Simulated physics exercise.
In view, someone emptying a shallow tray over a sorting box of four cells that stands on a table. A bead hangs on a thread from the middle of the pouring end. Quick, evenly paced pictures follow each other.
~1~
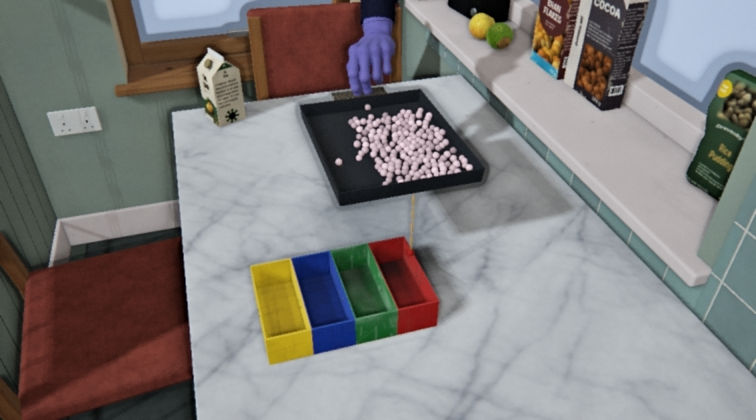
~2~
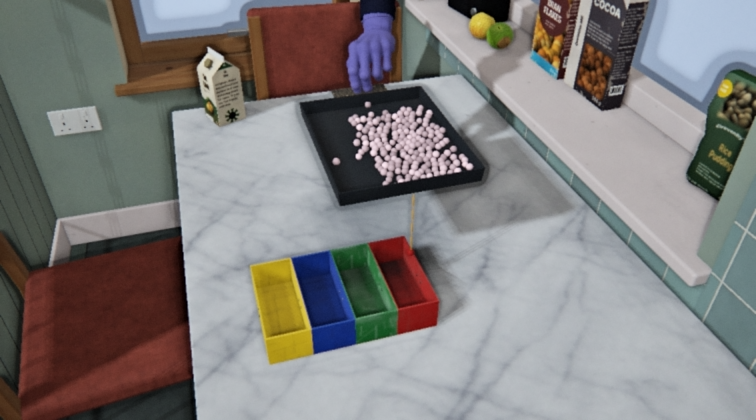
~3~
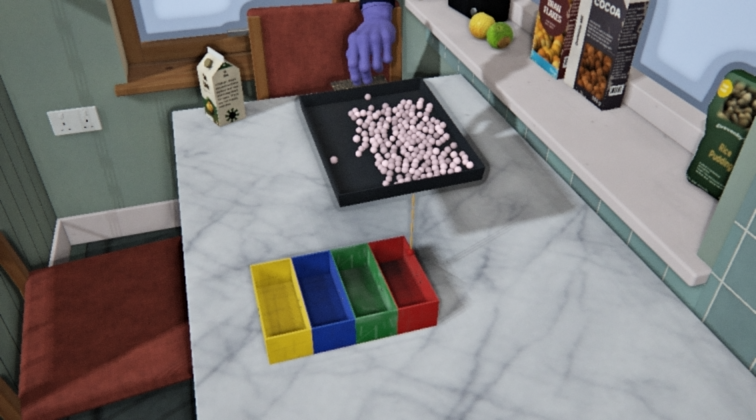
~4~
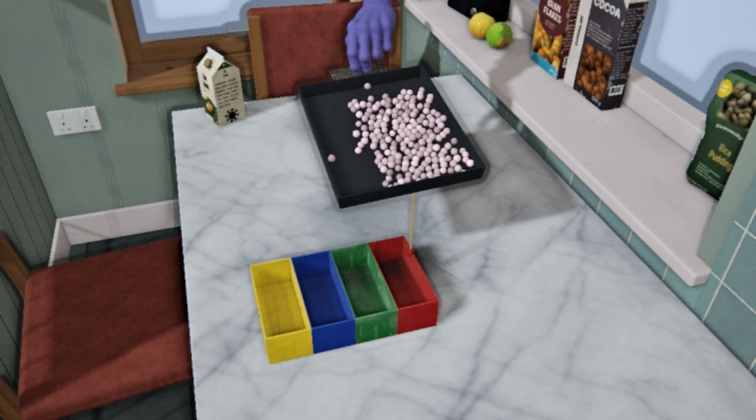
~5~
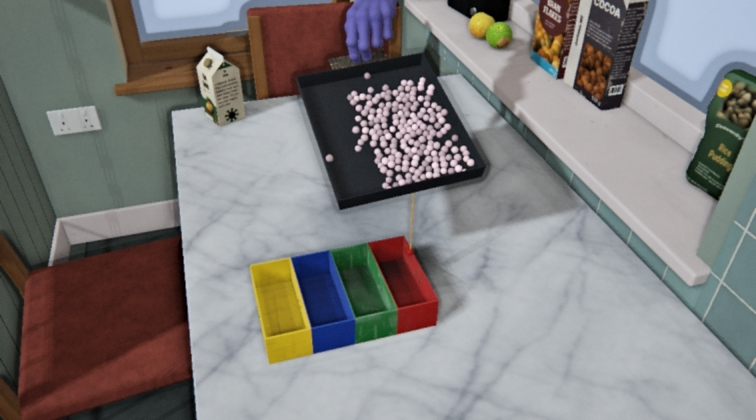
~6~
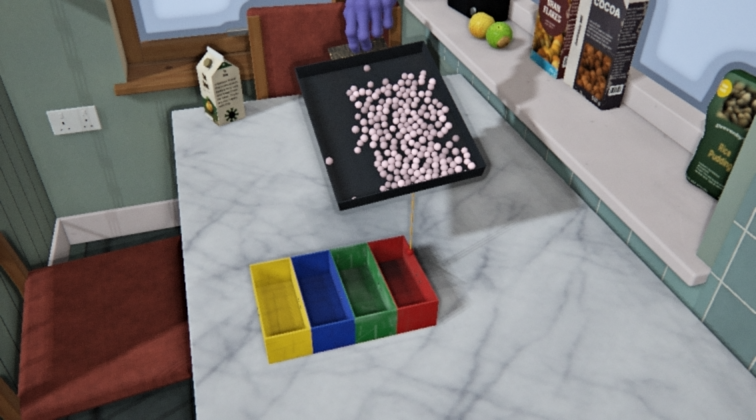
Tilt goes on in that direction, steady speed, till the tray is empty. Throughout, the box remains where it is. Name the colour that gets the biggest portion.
Green.
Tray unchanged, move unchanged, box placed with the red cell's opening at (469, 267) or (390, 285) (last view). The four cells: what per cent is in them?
First about 90, then 90 per cent.
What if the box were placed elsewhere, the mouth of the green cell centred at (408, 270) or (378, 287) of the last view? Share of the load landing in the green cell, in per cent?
First try: Roughly 10 per cent; second try: Roughly 50 per cent.
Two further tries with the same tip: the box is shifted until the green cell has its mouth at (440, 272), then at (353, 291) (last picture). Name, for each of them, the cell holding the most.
Try 1 - yellow. Try 2 - green.
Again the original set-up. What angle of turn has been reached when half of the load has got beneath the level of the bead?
At roughly 105°.
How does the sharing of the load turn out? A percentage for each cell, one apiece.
Yellow 0 %, blue 20 %, green 60 %, red 10 %.
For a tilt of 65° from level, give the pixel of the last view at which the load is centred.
Somewhere near pixel (389, 179).
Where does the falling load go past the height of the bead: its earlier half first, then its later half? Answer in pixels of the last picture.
Earlier half at (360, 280), later half at (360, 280).
Soon, tray tipped steeply; nearly all on the tray; a stray few in the green cell; a stray few in the blue cell; a stray few falling or outside the box.
A while on, tray tipped past a quarter turn; about a third on the tray; about a quarter in the green cell; a small part in the blue cell; a small part in the red cell; a stray few in the yellow cell; about a quarter falling or outside the box.
Towards the end, tray tipped past a quarter turn; about two thirds in the green cell; a small part in the blue cell; a small part in the red cell; a stray few in the yellow cell; a small part falling or outside the box.
Finally, tray tipped past a quarter turn; about two thirds in the green cell; a small part in the blue cell; a small part in the red cell; a stray few in the yellow cell; a small part outside the box.
